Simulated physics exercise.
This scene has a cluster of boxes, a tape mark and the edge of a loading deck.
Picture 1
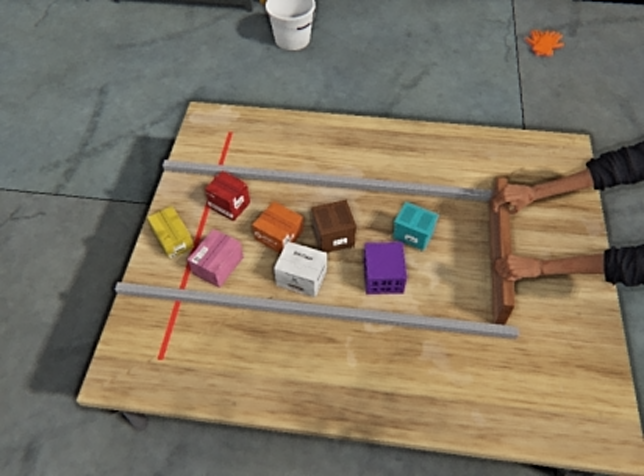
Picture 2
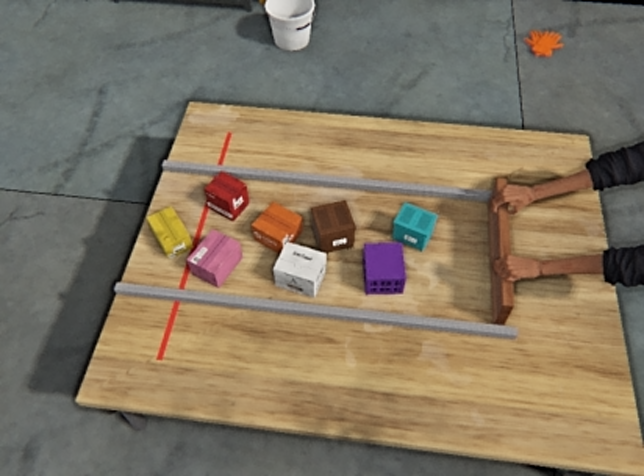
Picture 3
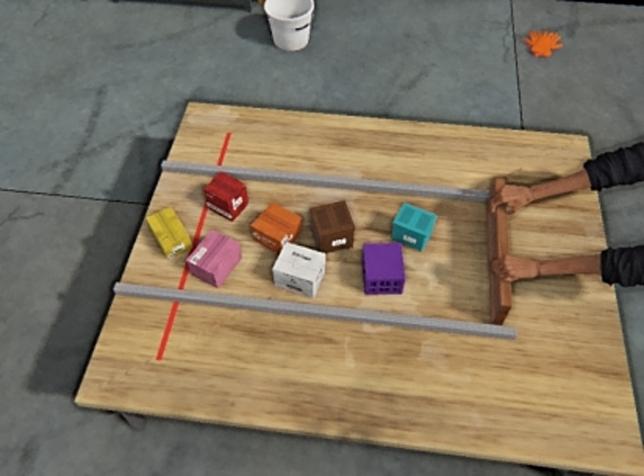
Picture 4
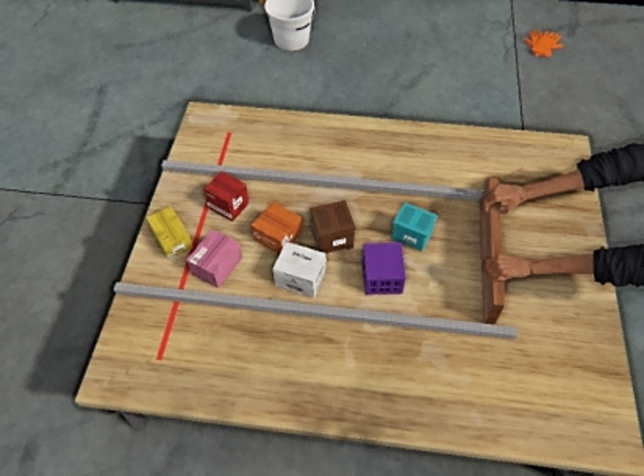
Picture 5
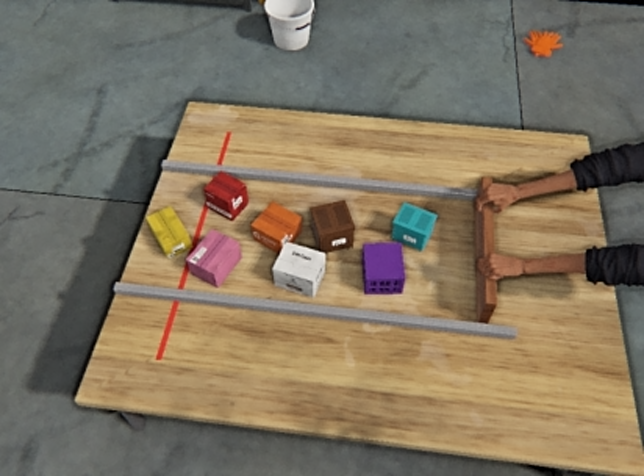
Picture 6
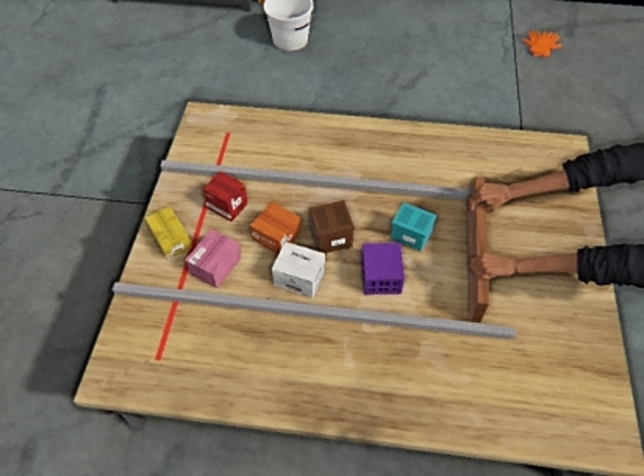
Two hands at the right grip a wooden plank on a light wood deck, seen from above at an angle, with grey floor around it. Between two grey rails sit small boxes, yellow, pink and red near a red tape line at left, then orange, white, brown, purple and turquoise. The hands slide the plank slowly left, a short way, while the boxes and the view stay practically still.
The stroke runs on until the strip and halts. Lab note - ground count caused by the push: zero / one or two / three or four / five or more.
Ground count: Three or four.
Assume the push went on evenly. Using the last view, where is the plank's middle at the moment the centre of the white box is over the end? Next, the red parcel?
The middle is at (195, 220) when it's the white box, and at (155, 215) when it's the red parcel.
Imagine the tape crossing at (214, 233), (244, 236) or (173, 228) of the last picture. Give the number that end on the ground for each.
Per try: 3; 1; 5.
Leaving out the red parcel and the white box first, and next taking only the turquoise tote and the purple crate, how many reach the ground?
That gives 2 for the first pair taken away and 1 for the second.
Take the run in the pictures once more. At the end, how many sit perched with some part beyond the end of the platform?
Looks like 2 of them.
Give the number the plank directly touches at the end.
3.
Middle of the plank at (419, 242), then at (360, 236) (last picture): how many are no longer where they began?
The number moved is 1 and then 5.
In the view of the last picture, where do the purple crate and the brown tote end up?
Answer: First (169, 245), after that (145, 208).
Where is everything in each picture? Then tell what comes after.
Yellow parcel (171, 233); red parcel (228, 196); pink box (216, 258); plank (501, 249); tape (200, 231), in the first frame.
Red parcel (227, 196); turquoise tote (414, 228), in the second frame.
Pink box (215, 259); white box (300, 270), in the third frame.
Yellow parcel (170, 233); orange parcel (277, 228), in the fourth frame.
Red parcel (227, 196); plank (485, 248), in the fifth frame.
Yellow parcel (169, 233); red parcel (226, 197); pink box (214, 259); plank (477, 248); tape (198, 231), in the sixth frame.
Soon after, none off yet; yellow parcel at rest near (169, 233); red parcel at rest near (226, 197); pink box at rest near (214, 259).
After that, none off yet; yellow parcel displaced a little near (157, 230); red parcel displaced a little near (214, 190); pink box displaced about its own width near (186, 257).
In the end, the number that fall off is three or four; gone, orange parcel, pink box and yellow parcel.
